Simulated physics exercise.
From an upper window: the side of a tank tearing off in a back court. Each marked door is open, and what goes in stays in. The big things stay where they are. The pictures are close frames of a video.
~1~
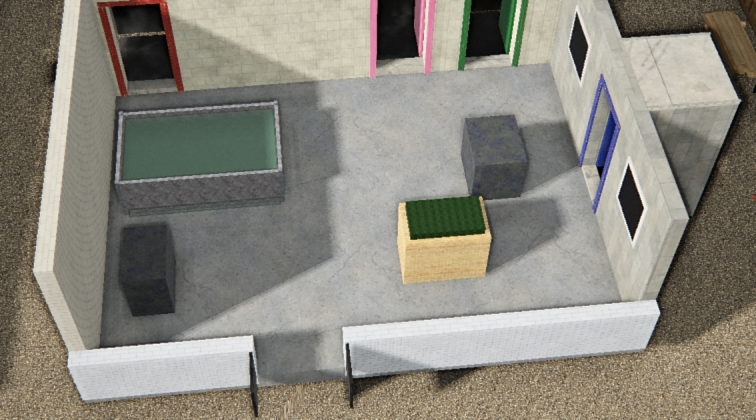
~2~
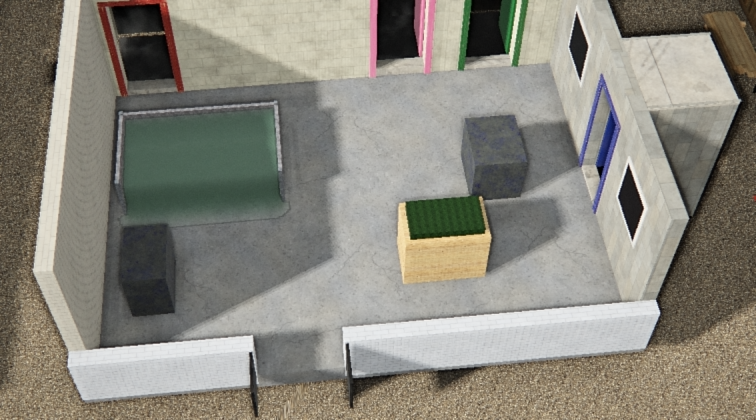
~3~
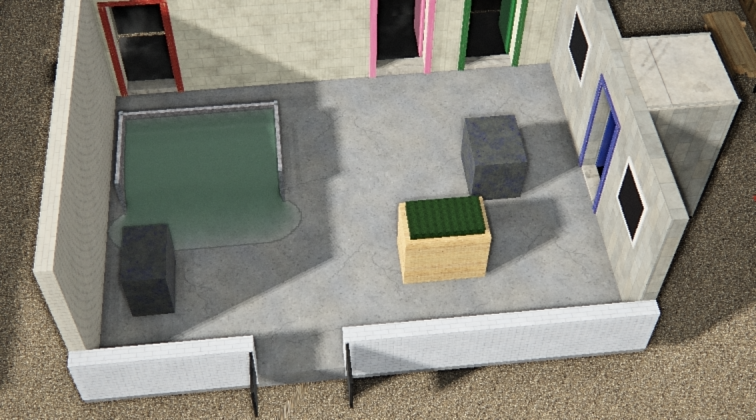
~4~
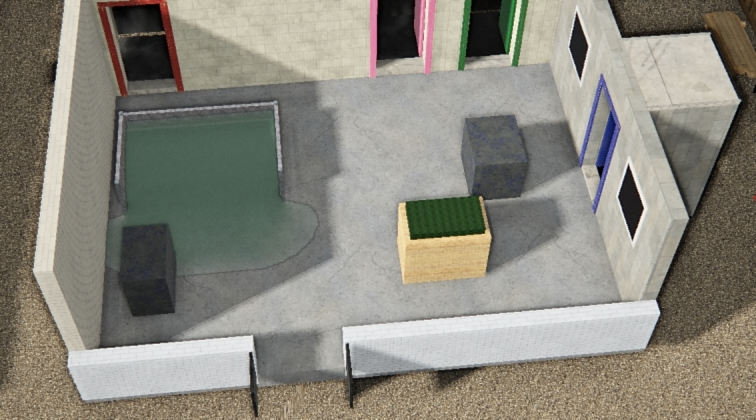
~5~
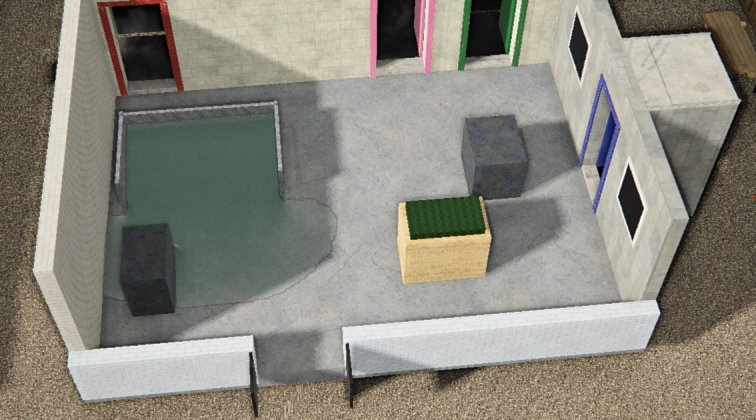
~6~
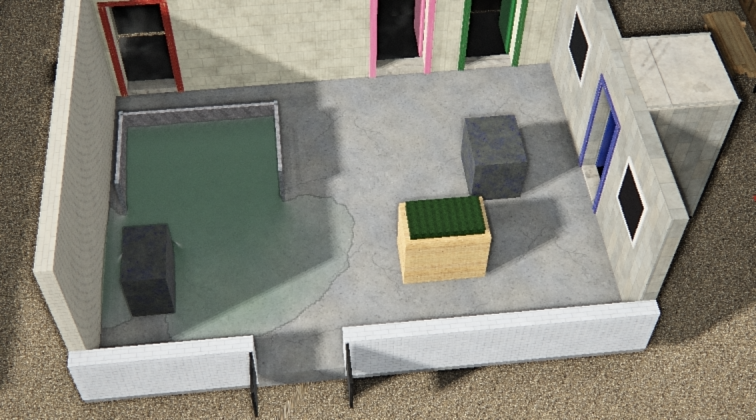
At first, a tank of green water stands whole and still in the left of a walled court, seen from above. Then its near side is gone and water pours out across the grey floor, spreading around the dark block and rightward toward the wooden box, reaching the low white front wall.
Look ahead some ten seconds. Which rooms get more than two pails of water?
In the end: The green door stays under that; the red door stays under that; the pink door stays under that; the blue door stays under that.
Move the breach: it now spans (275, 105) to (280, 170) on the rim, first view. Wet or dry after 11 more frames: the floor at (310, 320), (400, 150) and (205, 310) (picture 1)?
As listed: Free of water, wet, clear.
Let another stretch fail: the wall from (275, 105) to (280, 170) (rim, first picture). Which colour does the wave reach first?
That is the one in pink.
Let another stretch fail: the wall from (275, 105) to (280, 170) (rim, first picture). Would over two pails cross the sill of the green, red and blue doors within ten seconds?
In short: The green one goes over; the red one keeps below it; the blue one goes over.
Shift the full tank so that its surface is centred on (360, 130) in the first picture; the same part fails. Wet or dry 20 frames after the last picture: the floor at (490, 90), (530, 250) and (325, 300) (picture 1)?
One after the other: Clear, awash, under water.
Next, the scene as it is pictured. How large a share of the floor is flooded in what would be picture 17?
Some 35 per cent.
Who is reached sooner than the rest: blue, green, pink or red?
The red-painted one.
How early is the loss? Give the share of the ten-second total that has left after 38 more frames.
I make it 90 per cent.
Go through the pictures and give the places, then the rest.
In the first picture, the water tank at (200, 145) is whole and still.
In the second picture, water pours out at (203, 195) and has run to (287, 204).
In the third picture, water pours out at (203, 197) and has run to (115, 236).
In the fourth picture, water pours out at (204, 198) and has run to (307, 237).
In the fifth picture, water pours out at (204, 199) and has run to (104, 292).
In the sixth picture, water pours out at (204, 199) and has run to (272, 325).
A moment on, water covers 30 % of the floor; the green door not reached, the red door not reached, the pink door not reached, the blue door not reached.
Next, water covers 35 % of the floor; the green door not reached, the red door not reached, the pink door not reached, the blue door not reached.
Then, water covers 45 % of the floor; the green door not reached, the red door under two buckets in, the pink door not reached, the blue door not reached.
Later, water covers 65 % of the floor; the green door not reached, the red door under two buckets in, the pink door not reached, the blue door wet at the sill, nothing in.
In the end, water covers 95 % of the floor; the green door under two buckets in, the red door under two buckets in, the pink door wet at the sill, nothing in, the blue door wet at the sill, nothing in.
